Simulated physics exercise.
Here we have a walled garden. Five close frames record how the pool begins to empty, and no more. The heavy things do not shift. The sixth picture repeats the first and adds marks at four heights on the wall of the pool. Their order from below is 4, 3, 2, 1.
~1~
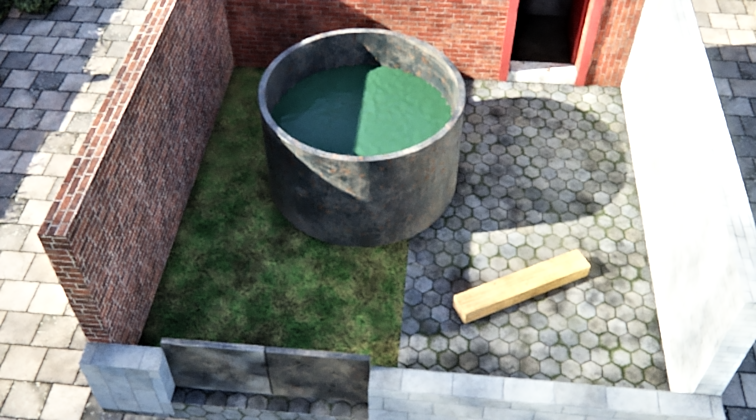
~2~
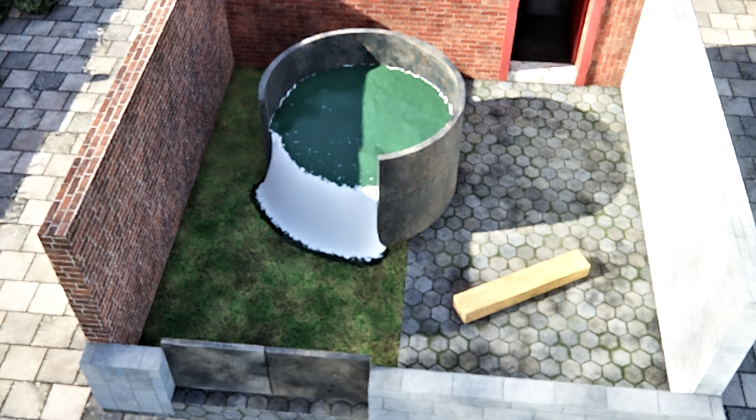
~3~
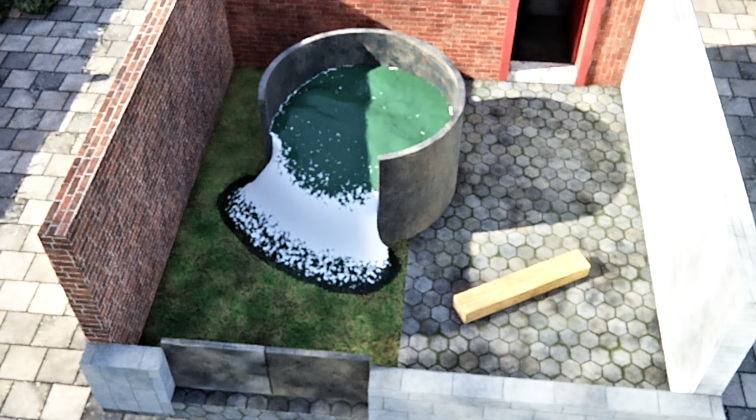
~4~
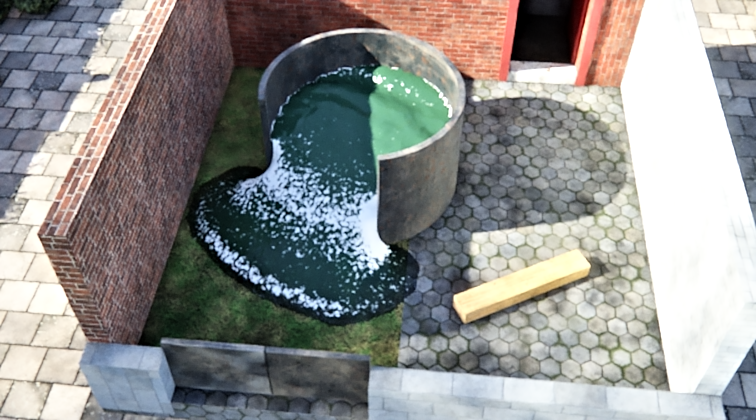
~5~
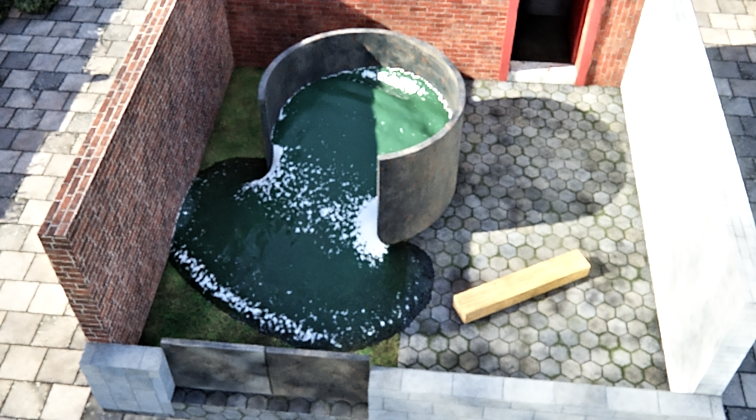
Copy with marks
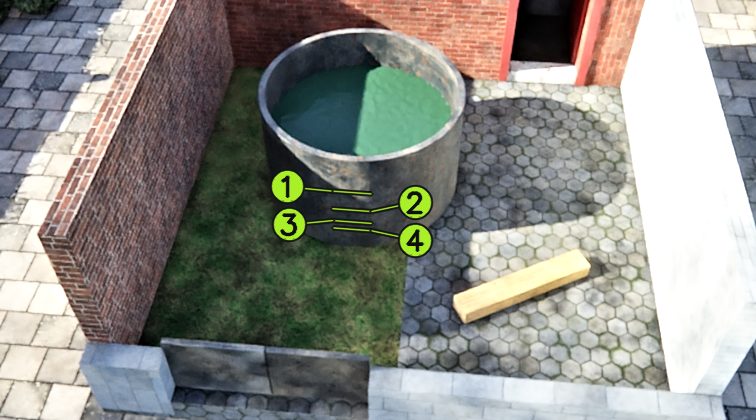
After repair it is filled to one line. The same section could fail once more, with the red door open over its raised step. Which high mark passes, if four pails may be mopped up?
It is 1.
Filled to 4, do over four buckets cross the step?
No, that is safe.
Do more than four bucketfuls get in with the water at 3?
No.
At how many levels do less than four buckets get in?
All four.
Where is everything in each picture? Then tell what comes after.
Water in the pool at rest, its middle at (362, 122); foot of the red doorway at (540, 82); shut gate at (267, 354).
Water covers 2 % of the ground and shows as far out as (384, 249).
Water covers 6 % of the ground and shows as far out as (240, 184).
Water covers 12 % of the ground and shows as far out as (209, 186).
Water covers 19 % of the ground and shows as far out as (399, 323).
On the marked copy, 1 at (351, 192); 2 at (351, 210); 3 at (352, 222); 4 at (352, 229); from the bottom up 4, 3, 2, 1.
If 1 is chosen, a bucket or two gets in.
If 2 is chosen, nothing gets over.
If 3 is chosen, nothing gets over.
If 4 is chosen, nothing gets over.
